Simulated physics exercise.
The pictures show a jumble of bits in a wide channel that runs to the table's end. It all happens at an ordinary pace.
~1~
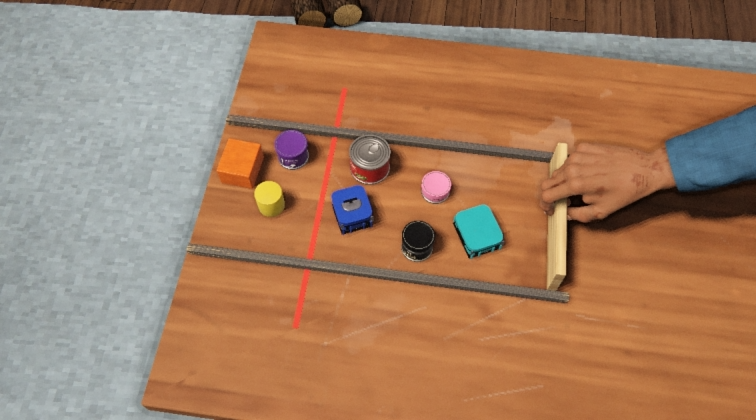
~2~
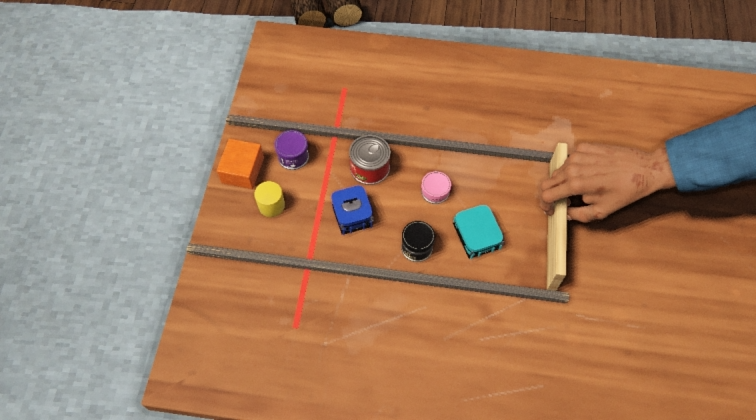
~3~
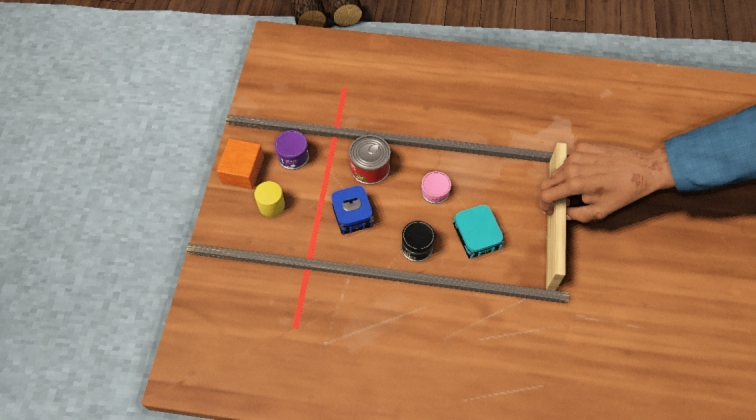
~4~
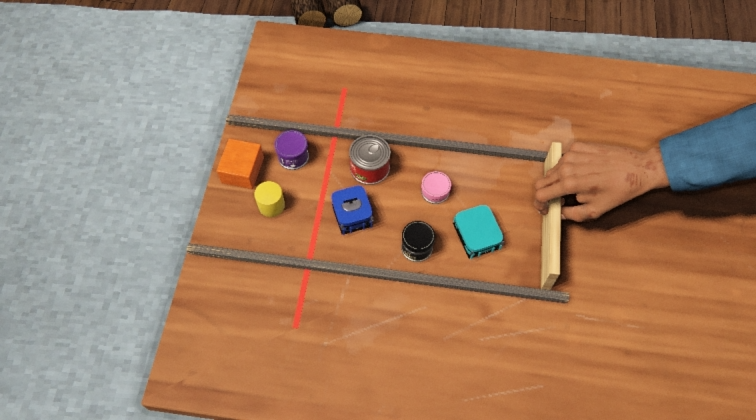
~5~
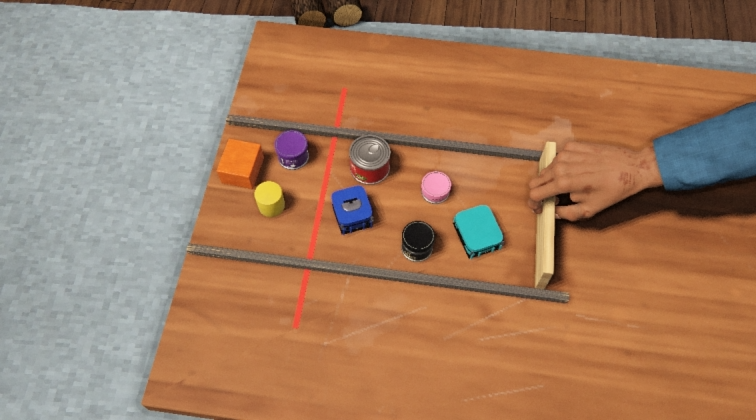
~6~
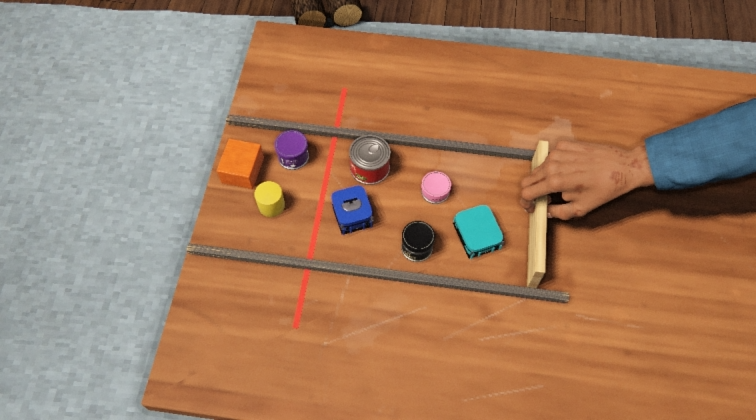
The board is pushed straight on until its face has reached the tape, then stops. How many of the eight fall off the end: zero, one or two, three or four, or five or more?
The number that fall off is zero.
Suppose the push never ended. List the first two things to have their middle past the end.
Earliest first: The orange block, the yellow lid.
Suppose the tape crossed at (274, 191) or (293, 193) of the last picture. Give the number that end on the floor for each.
The counts: 2 and 0.
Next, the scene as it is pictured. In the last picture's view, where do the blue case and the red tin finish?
First (269, 197), then (312, 144).
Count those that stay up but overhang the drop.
The number is 0.
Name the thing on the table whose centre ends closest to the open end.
Foremost is the orange block.
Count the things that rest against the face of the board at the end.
4 of them.
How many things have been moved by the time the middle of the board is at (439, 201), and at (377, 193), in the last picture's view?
At the one place 3, at the other 5.
Early on, none off yet; orange block at rest near (241, 164); yellow lid at rest near (270, 199); purple pot at rest near (292, 150).
Finally, the number that fall off is zero.
